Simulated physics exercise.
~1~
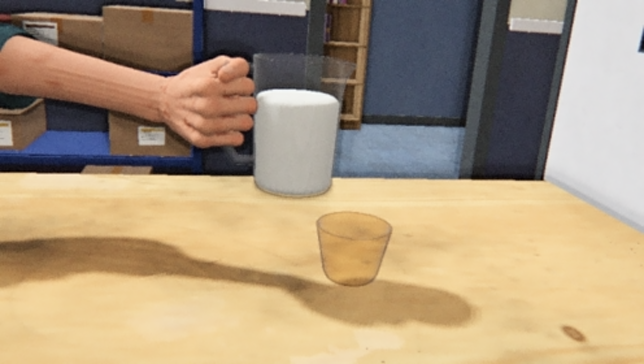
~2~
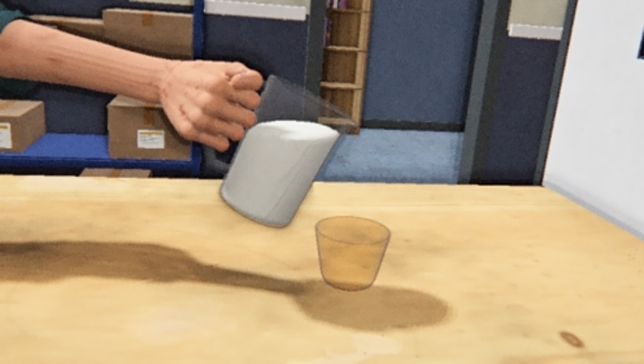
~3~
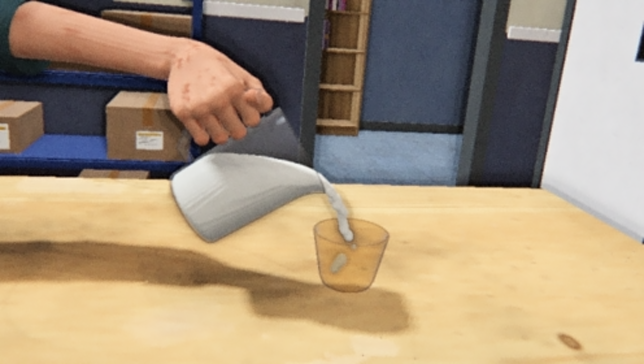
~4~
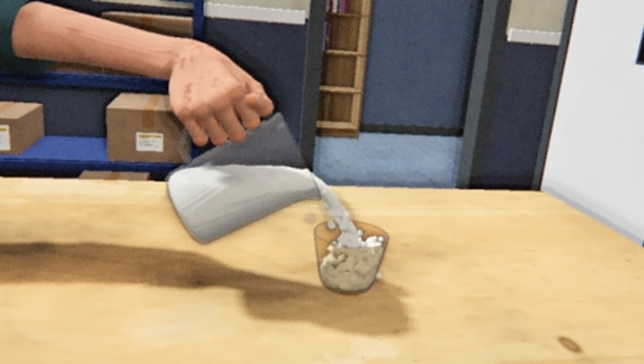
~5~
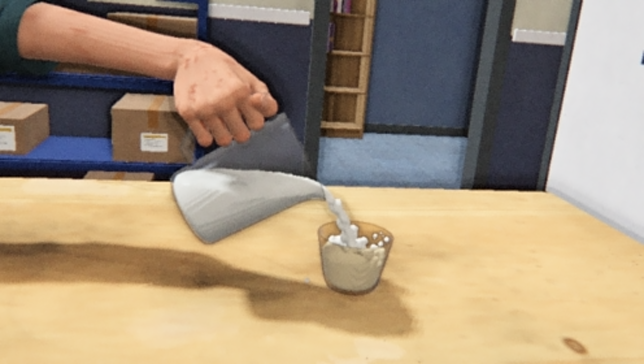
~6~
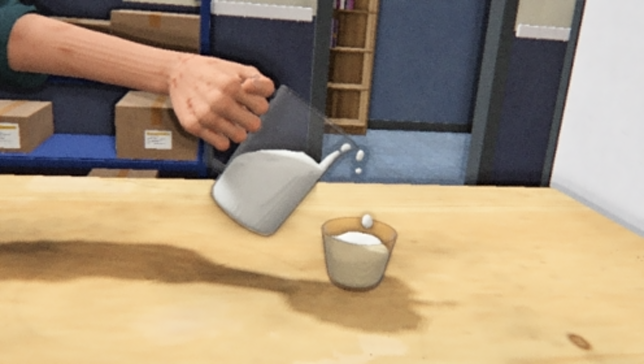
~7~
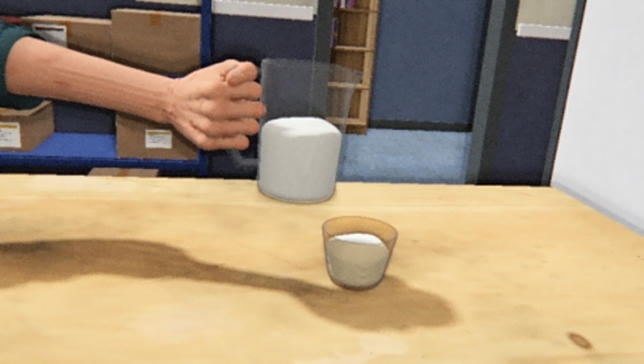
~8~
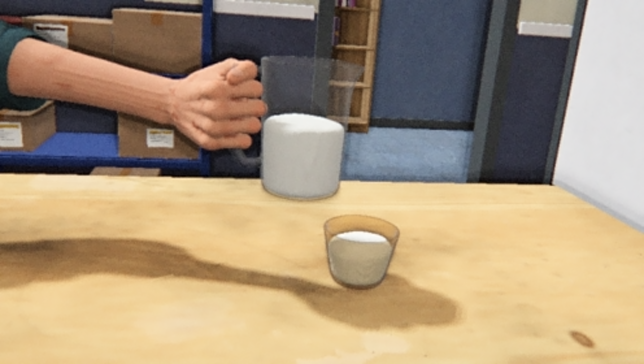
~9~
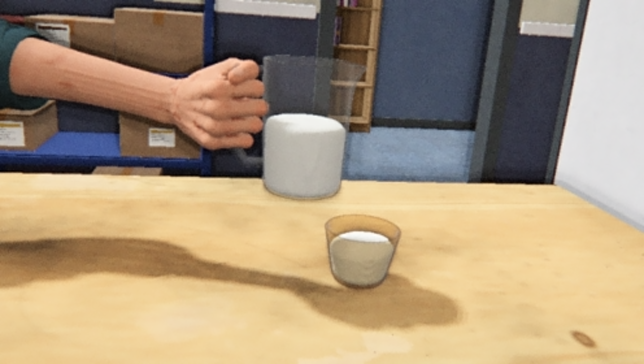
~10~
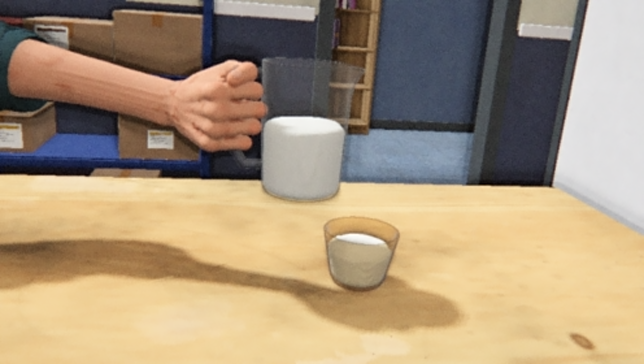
A hand tips a pitcher rightwards, pours milk into a small cup, then levels it.
